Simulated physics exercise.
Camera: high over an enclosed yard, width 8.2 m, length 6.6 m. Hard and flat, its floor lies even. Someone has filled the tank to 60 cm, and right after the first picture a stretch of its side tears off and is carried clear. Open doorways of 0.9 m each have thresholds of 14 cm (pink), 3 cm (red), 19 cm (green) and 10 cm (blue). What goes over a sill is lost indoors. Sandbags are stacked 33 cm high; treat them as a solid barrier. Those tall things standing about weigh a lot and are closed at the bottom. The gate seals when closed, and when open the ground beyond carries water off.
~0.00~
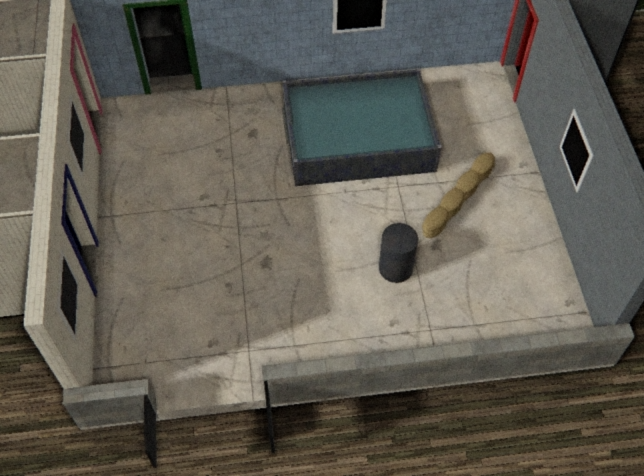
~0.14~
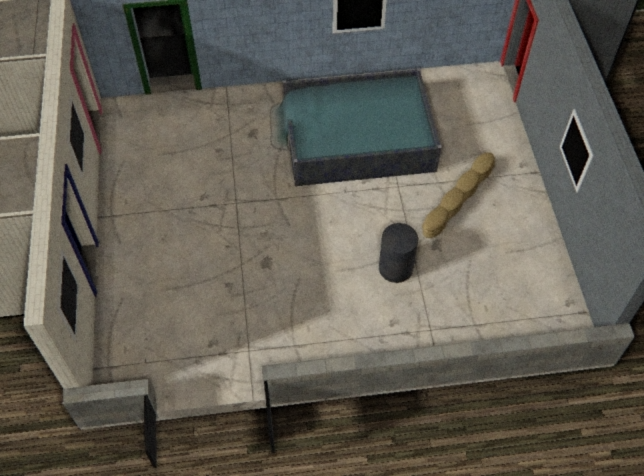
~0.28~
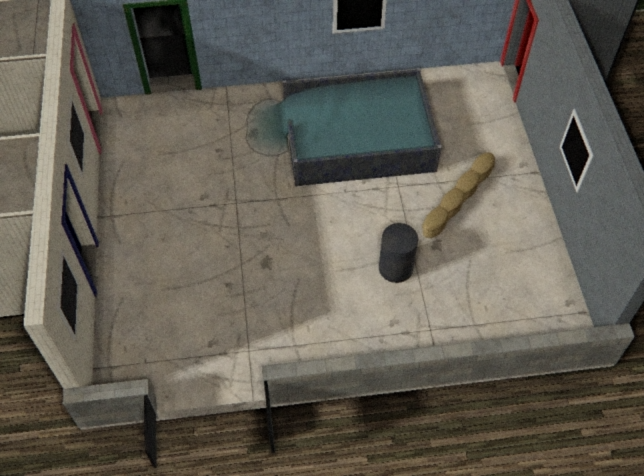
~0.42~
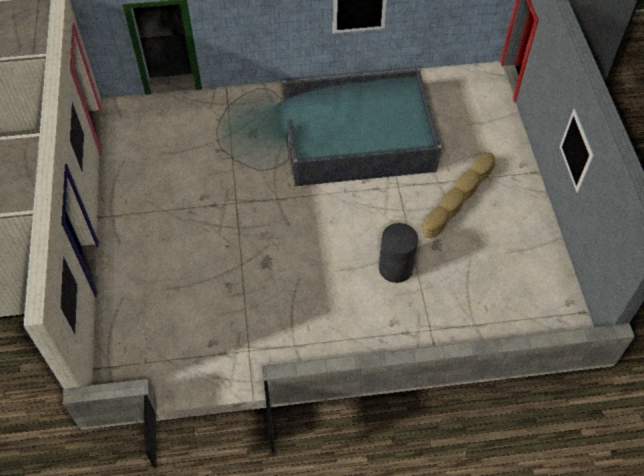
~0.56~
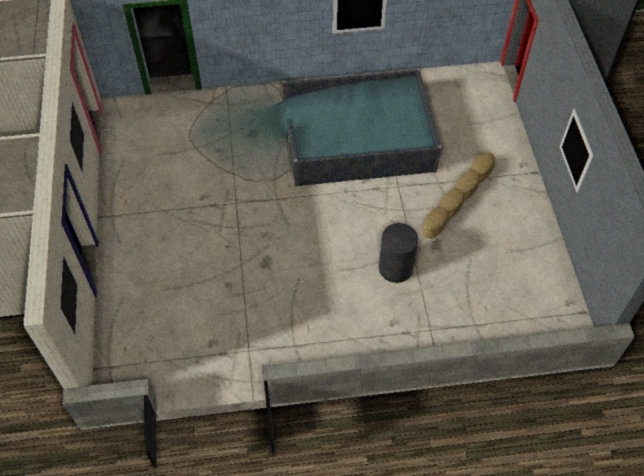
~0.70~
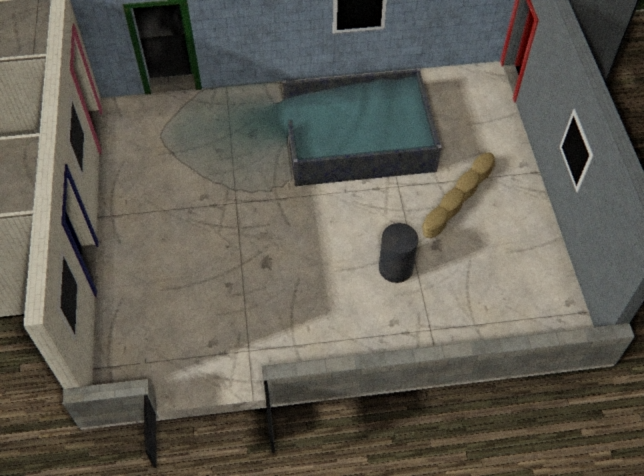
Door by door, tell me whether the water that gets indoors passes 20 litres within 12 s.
Here is the picture: At the pink door it goes past 20 litres; at the red door it stays within 20 litres; at the green door it stays within 20 litres; at the blue door it stays within 20 litres.
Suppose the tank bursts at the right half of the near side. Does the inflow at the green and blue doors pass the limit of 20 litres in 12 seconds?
Measured against that limit, green comes out short of it and blue comes out short of it.
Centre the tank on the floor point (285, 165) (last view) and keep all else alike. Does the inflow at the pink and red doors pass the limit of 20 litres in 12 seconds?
Lab note: Pink door limit exceeded; red door limit exceeded.
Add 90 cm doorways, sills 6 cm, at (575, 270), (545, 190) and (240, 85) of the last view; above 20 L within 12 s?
Door 1: Lower; door 2: Lower; door 3: Higher.
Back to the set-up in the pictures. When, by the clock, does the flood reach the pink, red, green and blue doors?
Pink = 1.1 s, red = 9.5 s, green = 0.9 s, blue = 2.4 s.
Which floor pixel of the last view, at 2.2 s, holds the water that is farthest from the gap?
Point: Roughly (97, 252).
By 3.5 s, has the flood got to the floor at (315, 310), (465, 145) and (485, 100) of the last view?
First spot not yet wet, second not yet wet, third not yet wet.
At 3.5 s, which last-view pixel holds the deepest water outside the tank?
That would be near pixel (101, 122).
After 1.4 s water covers 20 % of the floor and is deepest (34 cm) near (278, 126); pink door 18 cm at the sill, 0 L in, red door not reached, green door 17 cm at the sill, 0 L in, blue door not reached.
After 2.2 s water covers 20 % of the floor and is deepest (38 cm) near (102, 108); pink door 33 cm at the sill, 23 L in, red door not reached, green door 16 cm at the sill, 0 L in, blue door not reached.
After 3.5 s water covers 30 % of the floor and is deepest (30 cm) near (101, 122); pink door 29 cm at the sill, 153 L in, red door not reached, green door 13 cm at the sill, 0 L in, blue door 10 cm at the sill, 0 L in.
After 7.0 s water covers 50 % of the floor and is deepest (18 cm) near (101, 143); pink door 16 cm at the sill, 257 L in, red door not reached, green door 14 cm at the sill, 0 L in, blue door 8 cm at the sill, 0 L in.
After 12.0 s water covers 75 % of the floor and is deepest (10 cm) near (93, 405); pink door 8 cm at the sill, 262 L in, red door 1 cm at the sill, 0 L in, green door 8 cm at the sill, 0 L in, blue door 5 cm at the sill, 0 L in.
